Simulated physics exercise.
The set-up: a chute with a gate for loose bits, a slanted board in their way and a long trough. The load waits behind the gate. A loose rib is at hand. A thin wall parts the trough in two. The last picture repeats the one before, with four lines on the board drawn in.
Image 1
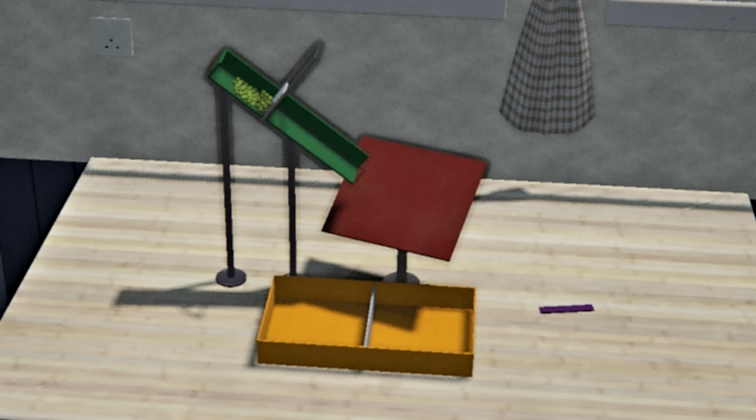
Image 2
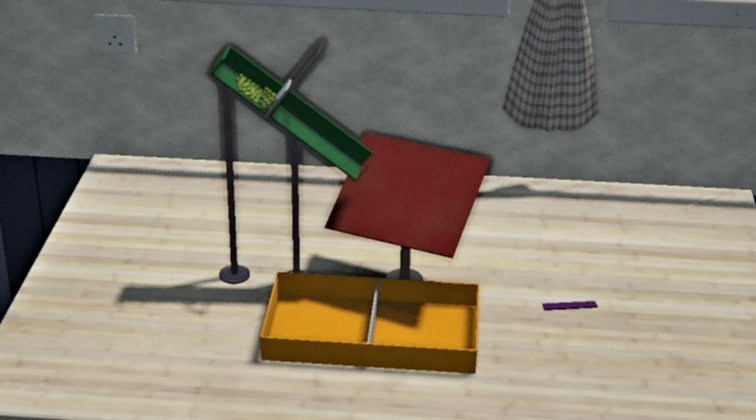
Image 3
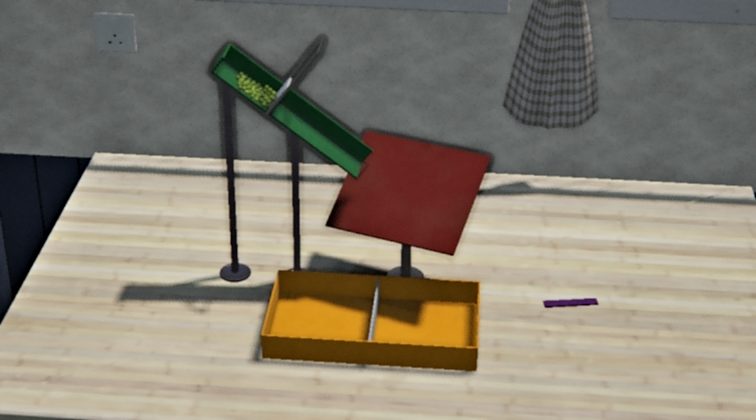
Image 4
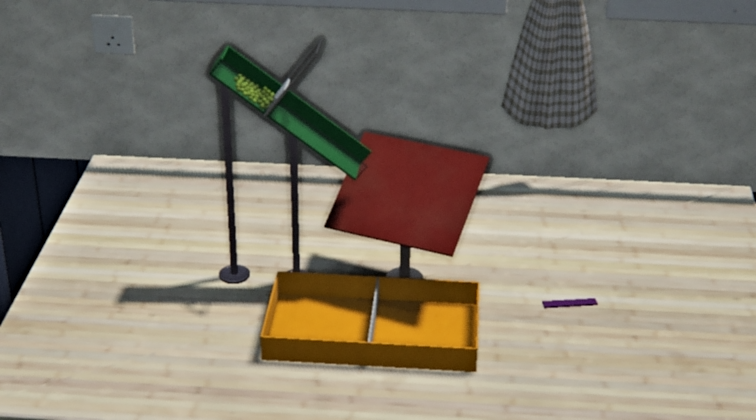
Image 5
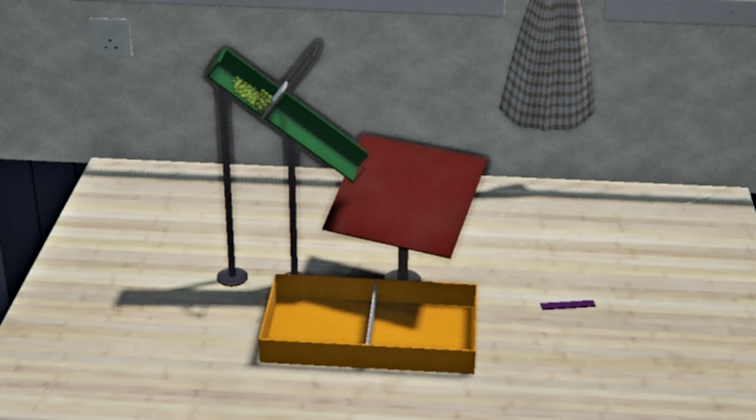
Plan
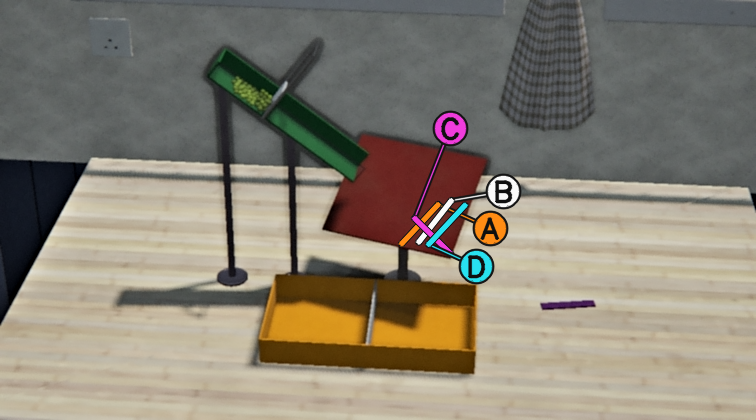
A green chute holding dried peas behind a shut gate sloped down toward a tilted red board, above a divided orange trough on a wooden table. Nothing moved except the view, which shifted very slightly.
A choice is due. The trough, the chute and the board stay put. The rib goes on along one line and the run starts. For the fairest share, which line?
It is A.
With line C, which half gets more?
More lands on the right.
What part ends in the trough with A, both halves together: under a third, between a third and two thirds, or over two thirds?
It is over two thirds.
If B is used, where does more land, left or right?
More lands on the right.
On the marked copy, line A from (438, 204) to (401, 243); line B from (451, 200) to (418, 242); line C from (414, 218) to (450, 253); line D from (465, 205) to (428, 244).
With A, of what is caught, close to two thirds in the left half, close to a third in the right.
With B, of what is caught, a small share in the left half, all but a few in the right.
With C, of what is caught, a small share in the left half, all but a few in the right.
With D, of what is caught, a small share in the left half, the bulk in the right.
